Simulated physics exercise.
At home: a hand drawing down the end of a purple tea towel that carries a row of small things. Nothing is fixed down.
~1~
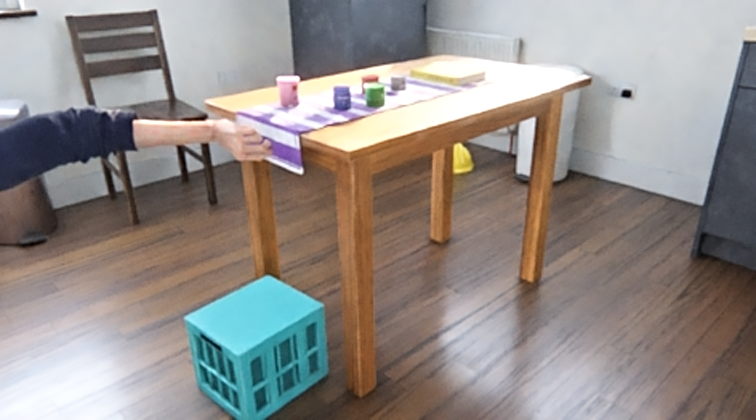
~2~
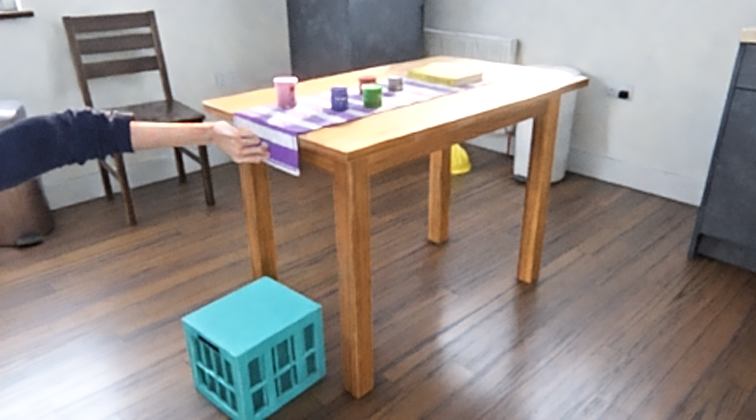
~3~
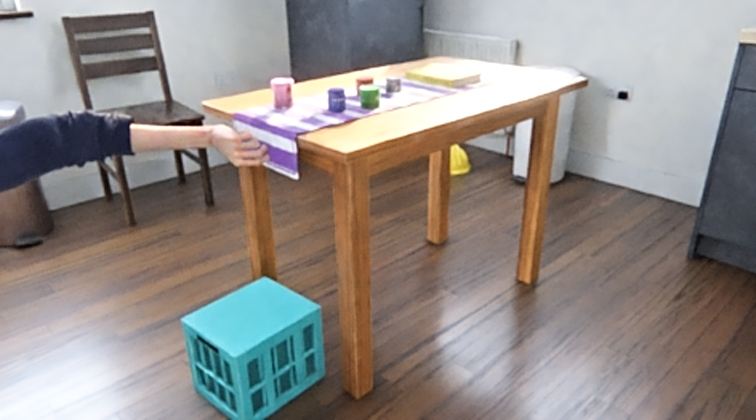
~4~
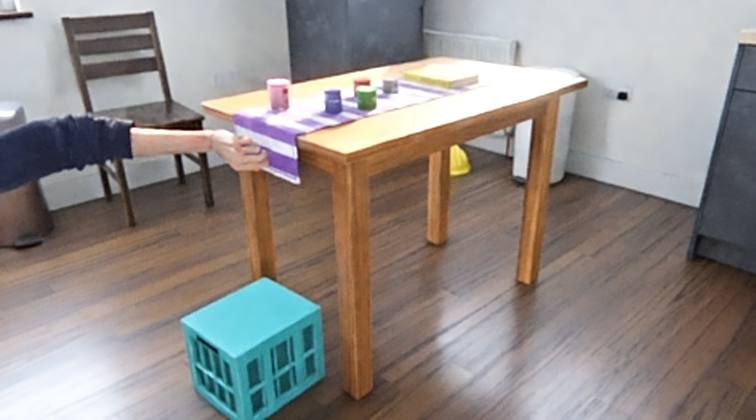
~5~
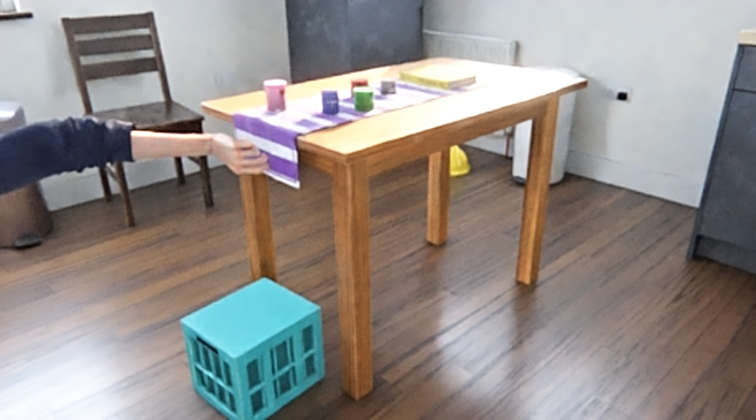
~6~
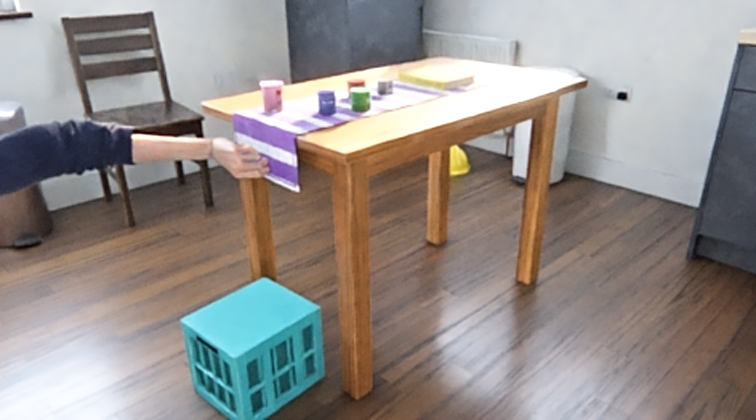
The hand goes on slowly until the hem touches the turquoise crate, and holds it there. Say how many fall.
The count of fallen things is four.
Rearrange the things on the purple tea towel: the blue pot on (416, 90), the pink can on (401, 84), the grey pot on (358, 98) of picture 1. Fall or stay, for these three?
The blue pot keeps its place on top; the pink can does not fall; the grey pot falls.
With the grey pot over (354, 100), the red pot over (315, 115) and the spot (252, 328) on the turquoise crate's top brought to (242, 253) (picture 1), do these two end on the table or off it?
The grey pot remains up; the red pot tumbles off.
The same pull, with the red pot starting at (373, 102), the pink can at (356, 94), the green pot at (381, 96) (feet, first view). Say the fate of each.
The red pot drops off; the pink can comes down; the green pot goes over.
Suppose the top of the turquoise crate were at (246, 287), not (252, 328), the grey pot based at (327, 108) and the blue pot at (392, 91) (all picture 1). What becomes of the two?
The grey pot falls, the blue pot does not fall.
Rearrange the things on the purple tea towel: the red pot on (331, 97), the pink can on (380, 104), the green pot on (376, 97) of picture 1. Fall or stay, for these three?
The red pot tumbles off; the pink can comes down; the green pot is carried off.
Early on, hem near (269, 217); pink can gone.
Midway, hem near (273, 268); pink can, blue pot and green pot gone.
Near the end, hem on the crate; pink can, blue pot, green pot and red pot gone.
Finally, hem on the crate; pink can, blue pot, green pot and red pot gone. It carries off four.
